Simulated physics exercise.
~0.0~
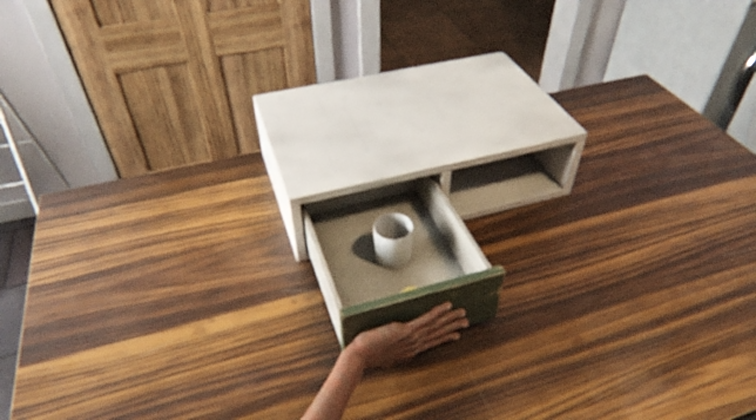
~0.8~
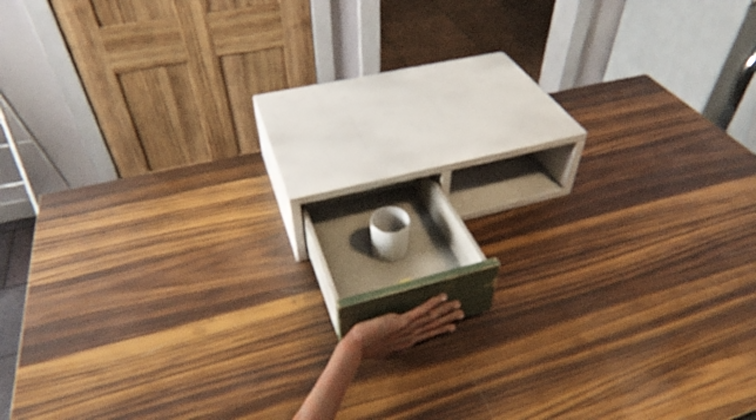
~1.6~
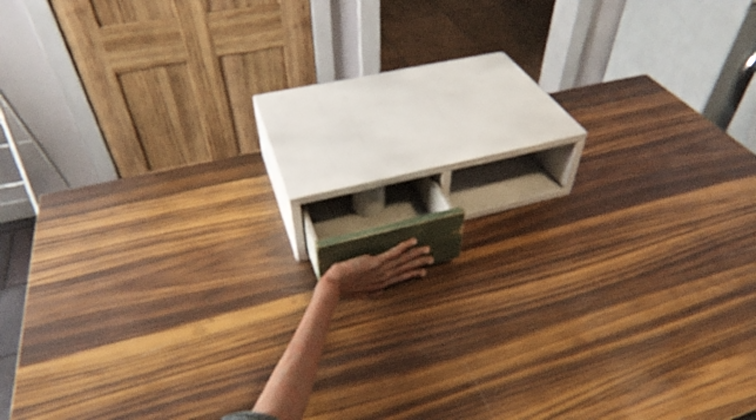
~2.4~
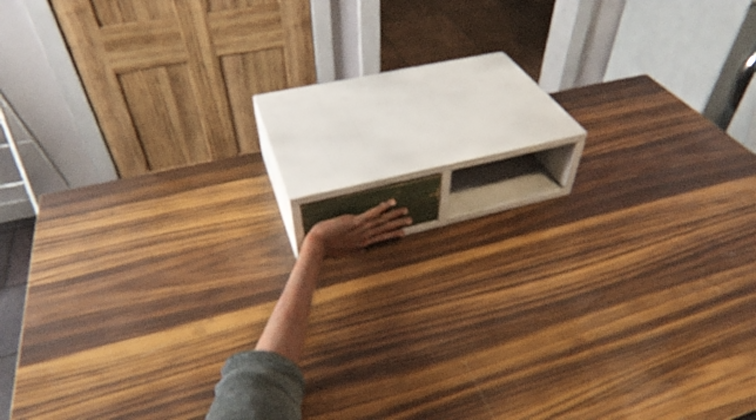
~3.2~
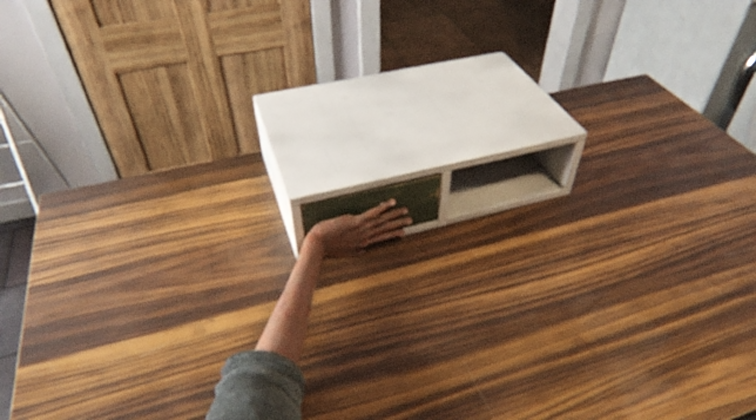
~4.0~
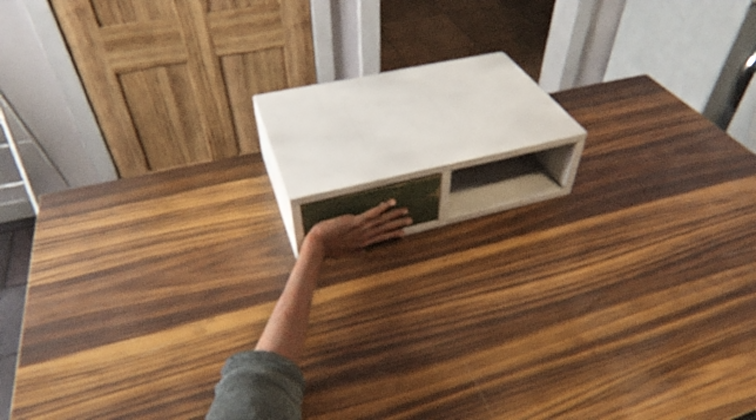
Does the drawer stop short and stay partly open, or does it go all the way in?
The drawer goes all the way in, with the hand resting against its closed green front at the end.
A green-fronted drawer holding a white cup slides fully shut as a hand pushes it.
